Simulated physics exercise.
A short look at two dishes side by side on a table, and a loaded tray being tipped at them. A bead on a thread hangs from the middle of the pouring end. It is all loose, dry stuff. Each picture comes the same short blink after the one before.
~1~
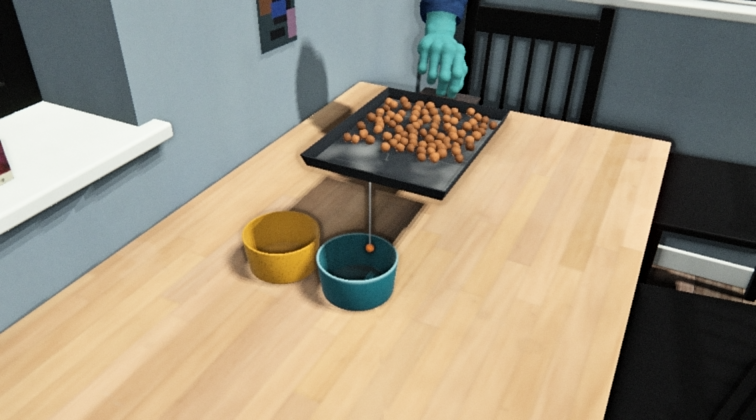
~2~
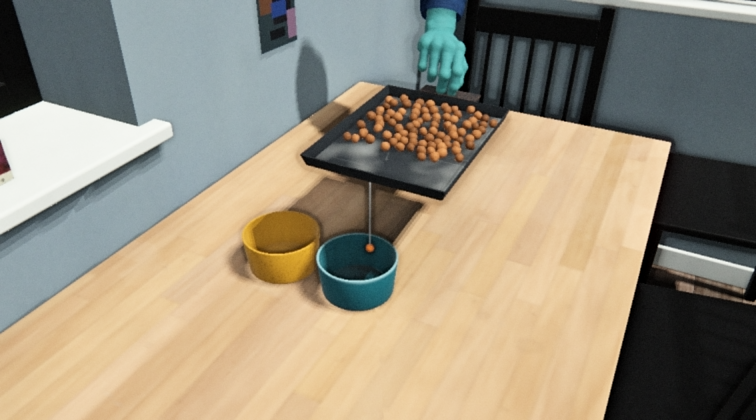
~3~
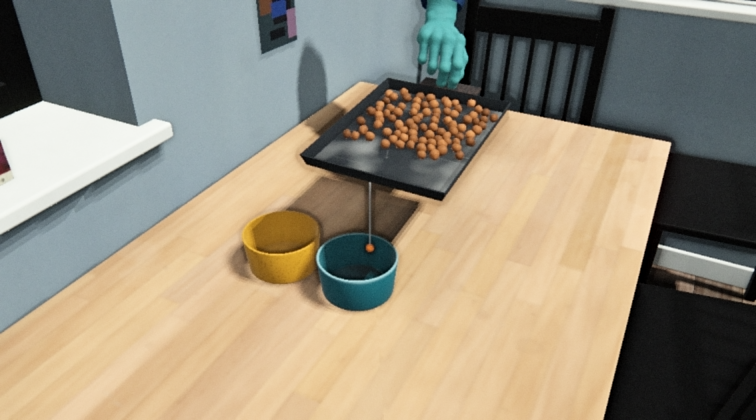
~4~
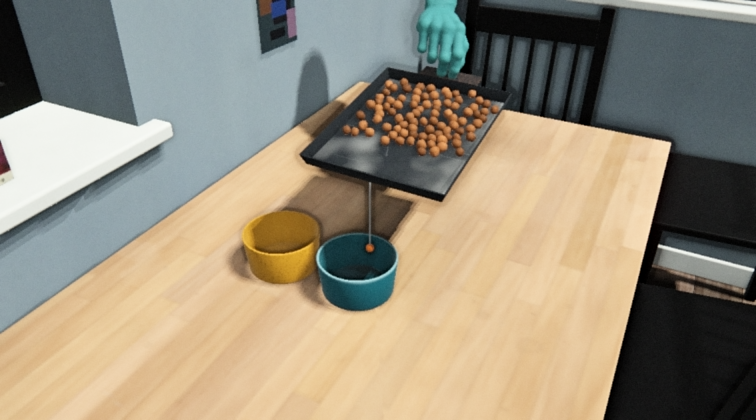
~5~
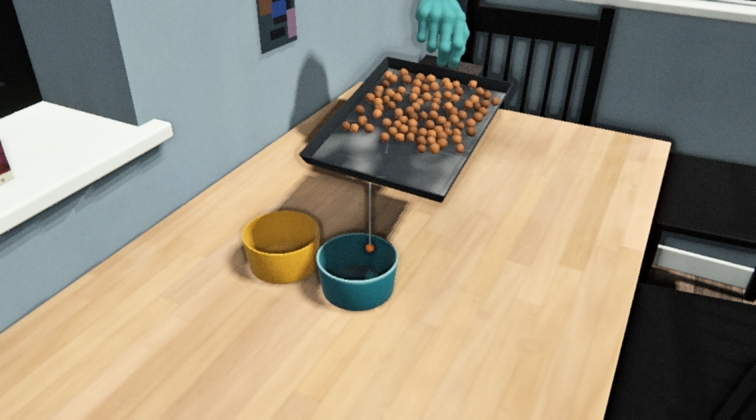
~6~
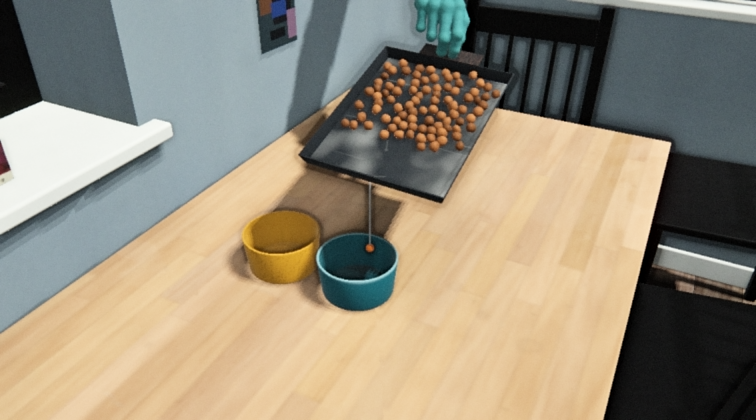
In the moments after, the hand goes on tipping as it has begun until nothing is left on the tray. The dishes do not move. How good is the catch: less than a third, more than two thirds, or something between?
The two hold under a third of the load.
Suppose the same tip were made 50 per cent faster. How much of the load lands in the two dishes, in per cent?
Some 20 per cent.
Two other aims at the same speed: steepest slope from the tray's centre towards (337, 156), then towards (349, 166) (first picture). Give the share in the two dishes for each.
About 70 and 70 per cent.
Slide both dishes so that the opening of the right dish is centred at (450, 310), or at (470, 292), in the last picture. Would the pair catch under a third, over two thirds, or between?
One: Above two thirds. Two: In the middle band.
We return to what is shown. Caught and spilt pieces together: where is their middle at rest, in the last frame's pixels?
At about (378, 330).
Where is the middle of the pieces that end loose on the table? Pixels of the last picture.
Close to (382, 347).
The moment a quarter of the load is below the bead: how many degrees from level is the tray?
At some 95 degrees.
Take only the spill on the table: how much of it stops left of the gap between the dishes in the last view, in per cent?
It comes to 20 per cent or so.
Soon after the last picture, tray tipped steeply; most on the tray; a stray few in the right dish; a stray few outside both; a small part in the air.
A little later, tray tipped right over; about half on the tray; a small part in the right dish; about a quarter outside both; about a quarter in the air.
Later still, tray tipped past a quarter turn; about a quarter in the right dish; most outside both.
At rest, tray tipped past a quarter turn; about a quarter in the right dish; none in the left dish; most outside both.
